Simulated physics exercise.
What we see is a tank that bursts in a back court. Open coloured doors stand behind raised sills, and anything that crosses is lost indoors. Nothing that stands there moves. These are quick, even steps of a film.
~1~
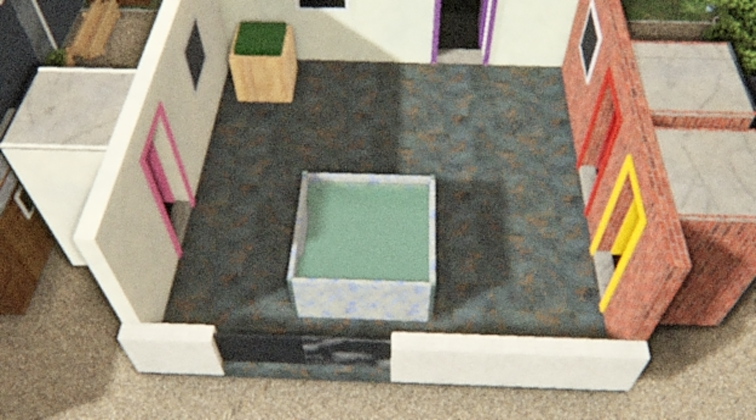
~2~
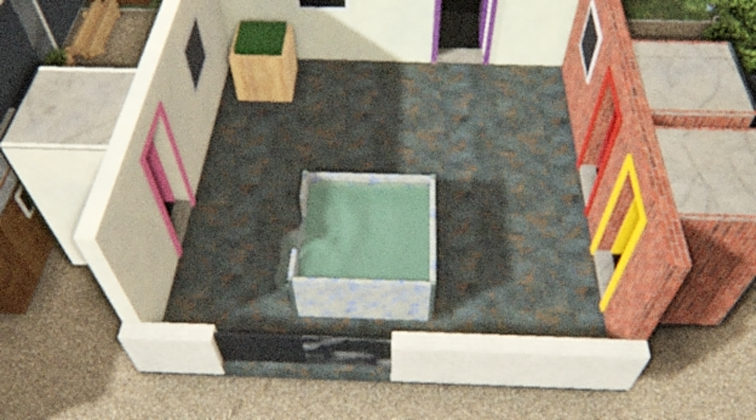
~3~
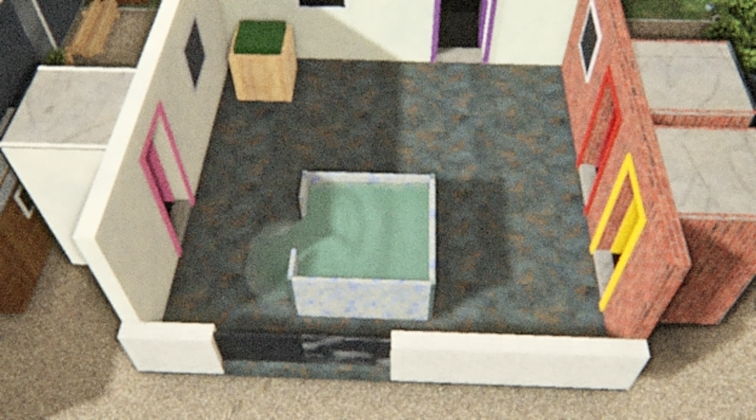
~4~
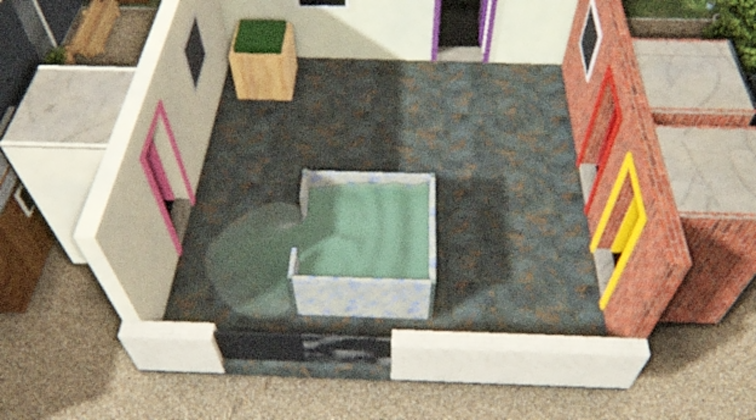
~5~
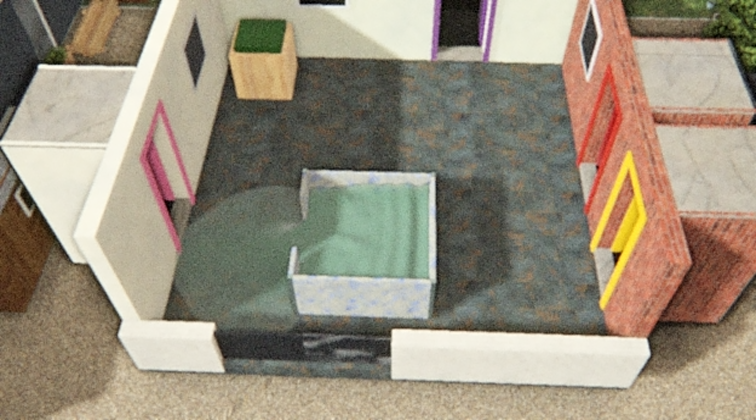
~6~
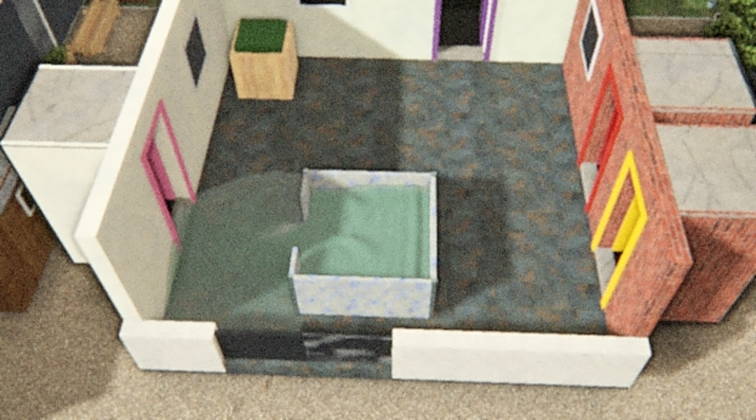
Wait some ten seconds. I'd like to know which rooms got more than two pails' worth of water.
Sure: The yellow door got no more than that; the red door got no more than that; the pink door got more than that; the purple door got no more than that.
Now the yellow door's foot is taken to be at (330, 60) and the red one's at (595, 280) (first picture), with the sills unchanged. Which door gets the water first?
It would be the one in pink, I think.
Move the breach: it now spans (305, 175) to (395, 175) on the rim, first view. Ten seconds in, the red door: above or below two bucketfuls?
In that case the red door undershoots.
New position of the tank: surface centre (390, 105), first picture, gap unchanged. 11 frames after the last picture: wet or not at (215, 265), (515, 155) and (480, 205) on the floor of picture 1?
Points in order: Inundated; not reached; not reached.
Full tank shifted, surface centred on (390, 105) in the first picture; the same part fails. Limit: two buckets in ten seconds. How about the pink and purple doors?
Log: Pink misses the mark; purple misses the mark.
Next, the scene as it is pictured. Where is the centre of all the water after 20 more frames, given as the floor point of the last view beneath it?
I'd place it roughly at (303, 236).
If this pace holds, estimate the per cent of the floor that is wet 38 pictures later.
Estimate: Near 85 %.
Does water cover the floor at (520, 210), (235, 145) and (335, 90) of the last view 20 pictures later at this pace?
First spared, then swamped, then swamped.
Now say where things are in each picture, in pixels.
The tank at (365, 229) is whole and still, in the first frame.
The front is at (294, 233), out from the gap at (304, 249), in the second frame.
Water pours out at (304, 249) and has run to (255, 243), in the third frame.
The front is at (212, 250), out from the gap at (304, 249), in the fourth frame.
The front is at (186, 233), out from the gap at (305, 248), in the fifth frame.
Water pours out at (305, 248) and has run to (164, 319), in the sixth frame.
A moment on, water covers 20 % of the floor; the yellow door not reached, the red door not reached, the pink door over two buckets in, the purple door not reached.
Next, water covers 25 % of the floor; the yellow door not reached, the red door not reached, the pink door far over two buckets in, the purple door not reached.
Then, water covers 50 % of the floor; the yellow door not reached, the red door not reached, the pink door far over two buckets in, the purple door not reached.
Later, water covers 85 % of the floor; the yellow door wet at the sill, nothing in, the red door wet at the sill, nothing in, the pink door far over two buckets in, the purple door wet at the sill, nothing in.
In the end, water covers 95 % of the floor; the yellow door under two buckets in, the red door wet at the sill, nothing in, the pink door far over two buckets in, the purple door wet at the sill, nothing in.
